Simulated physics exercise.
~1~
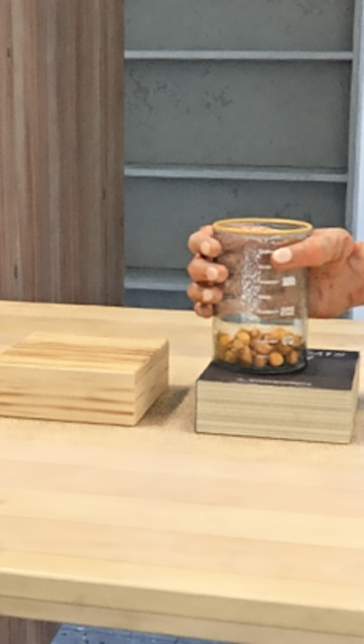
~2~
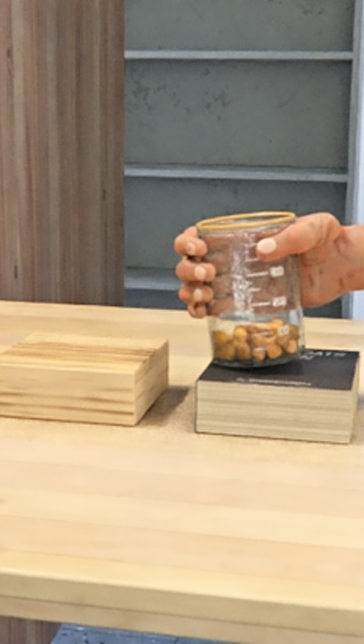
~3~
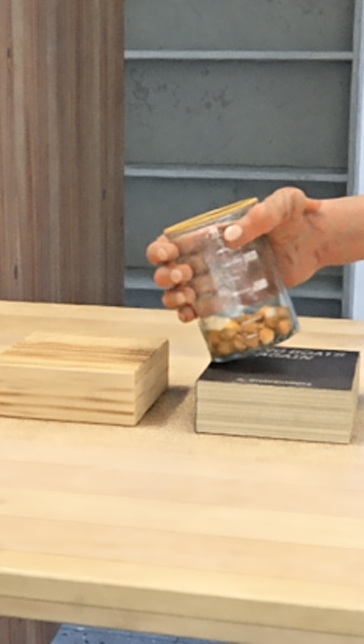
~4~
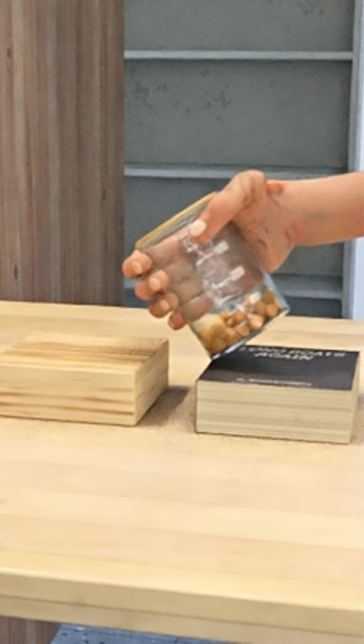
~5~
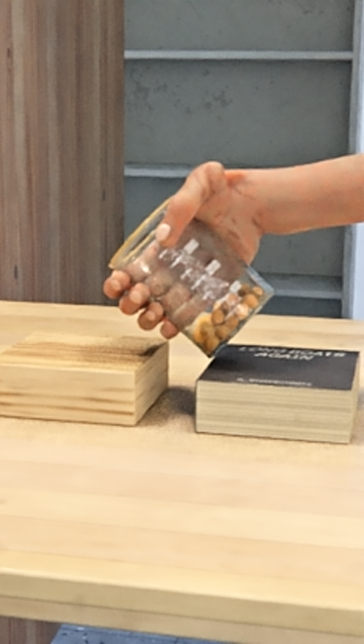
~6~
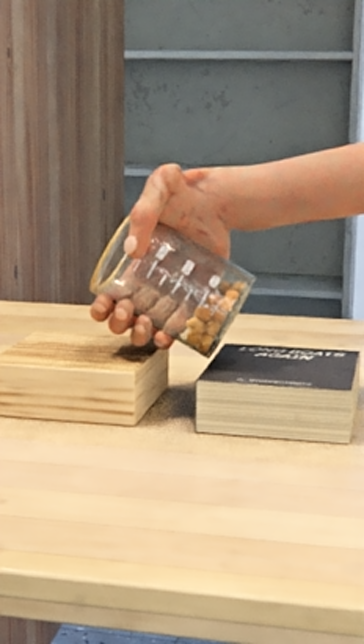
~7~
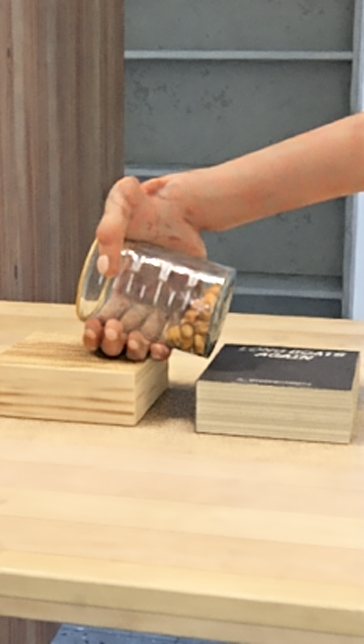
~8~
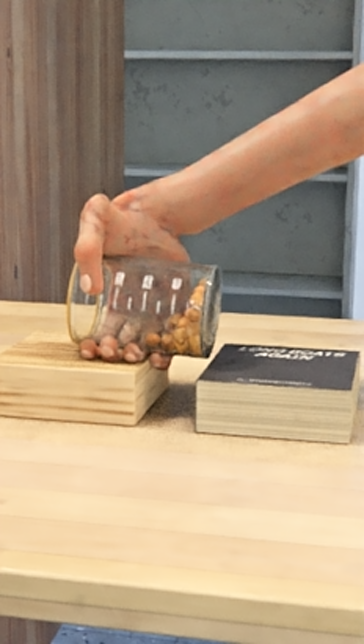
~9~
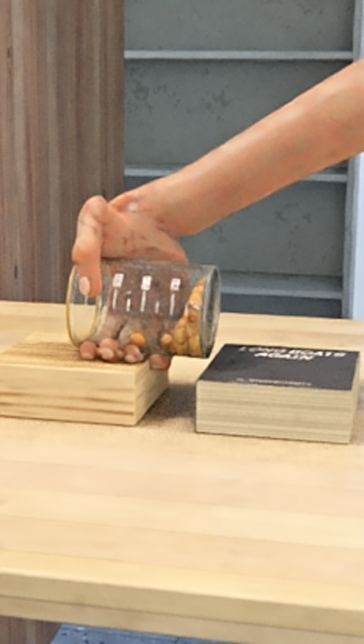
On a light wooden table, a hand lifts a clear glass beaker holding small brown and orange pieces from a black-topped block, tilts it leftward and lowers it onto its side on the plain wooden block, where the hand keeps it with the pieces still inside.
